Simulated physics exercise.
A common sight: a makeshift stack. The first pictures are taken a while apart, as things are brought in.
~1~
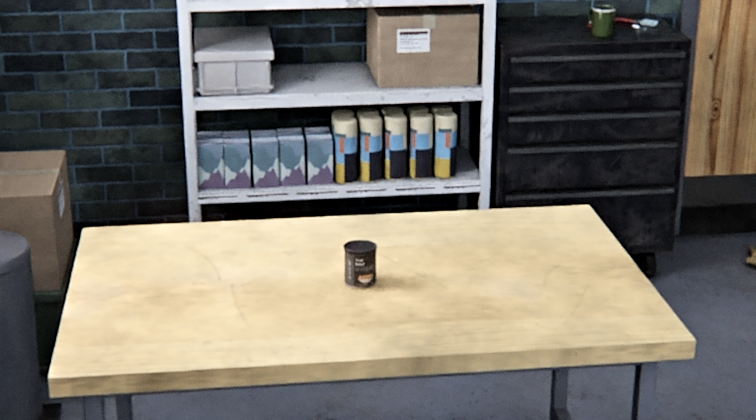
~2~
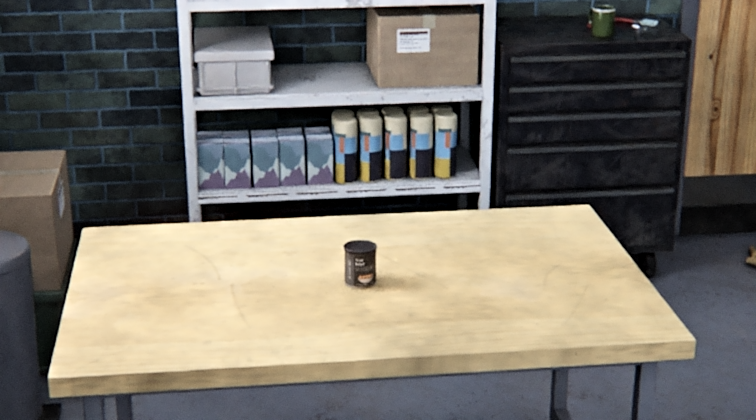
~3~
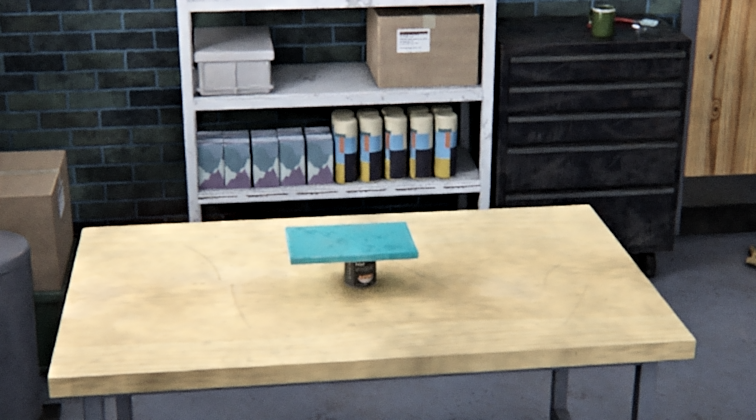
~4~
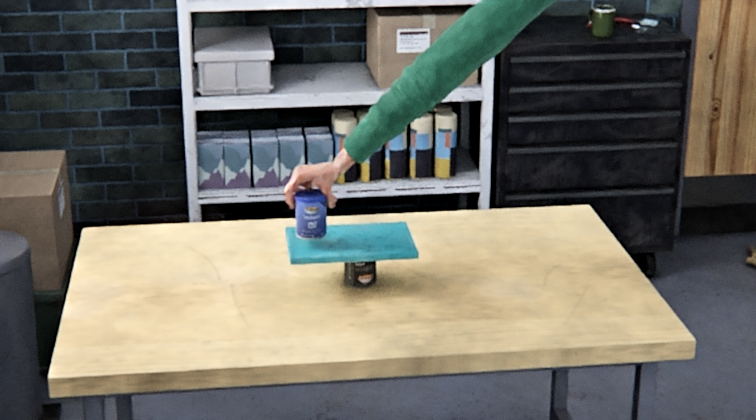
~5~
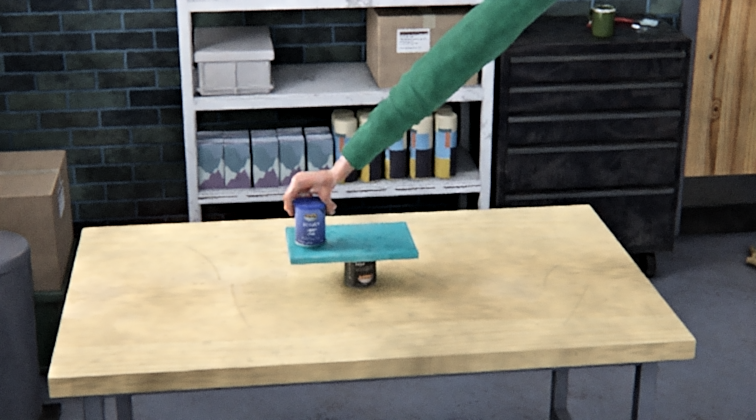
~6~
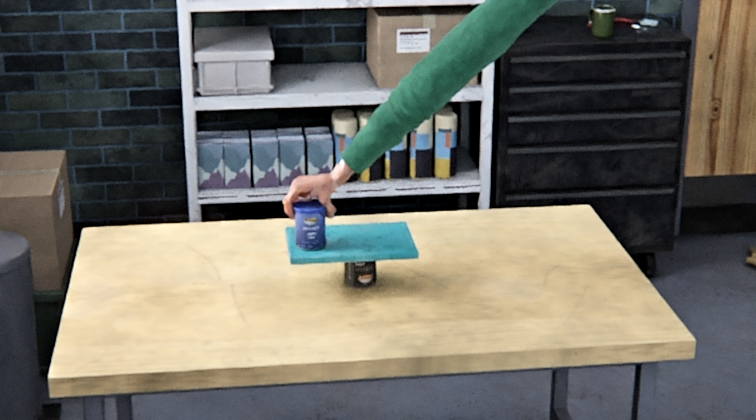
An arm in a green sleeve reaches in from the upper right over a pale wooden table, seen from slightly above by a still camera in a workshop with shelves and a dark drawer cabinet behind. A small dark can stands alone mid-table, then a flat turquoise lid lies across its top. The hand lowers a blue tin onto the lid's left end and keeps holding it.
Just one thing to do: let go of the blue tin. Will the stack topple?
I predict it will be unstable.
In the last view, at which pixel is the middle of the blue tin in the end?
End position: Approximately (242, 290).
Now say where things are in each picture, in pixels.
In the first picture, the last thing is not in view yet.
In the second picture, the last thing is not in view yet.
In the third picture, the last thing is not in view yet; turquoise lid (350, 243).
In the fourth picture, still above its spot; blue tin (311, 214); turquoise lid (350, 243).
In the fifth picture, still above its spot; blue tin (310, 221); turquoise lid (350, 243).
In the sixth picture, set down, still held; blue tin (310, 225); turquoise lid (350, 243).
Then, 0.30 s on from there, blue tin now fallen; turquoise lid turned 35° from how it was put.
Then, 0.50 s on from there, turquoise lid turned 37° from how it was put.
Then, 0.90 s on from there, turquoise lid turned 30° from how it was put.
In the end, fallen, blue tin; moved from the start, turquoise lid; black tin unmoved. At the end, from the last picture's camera, blue tin near (242, 290). The stack comes apart.
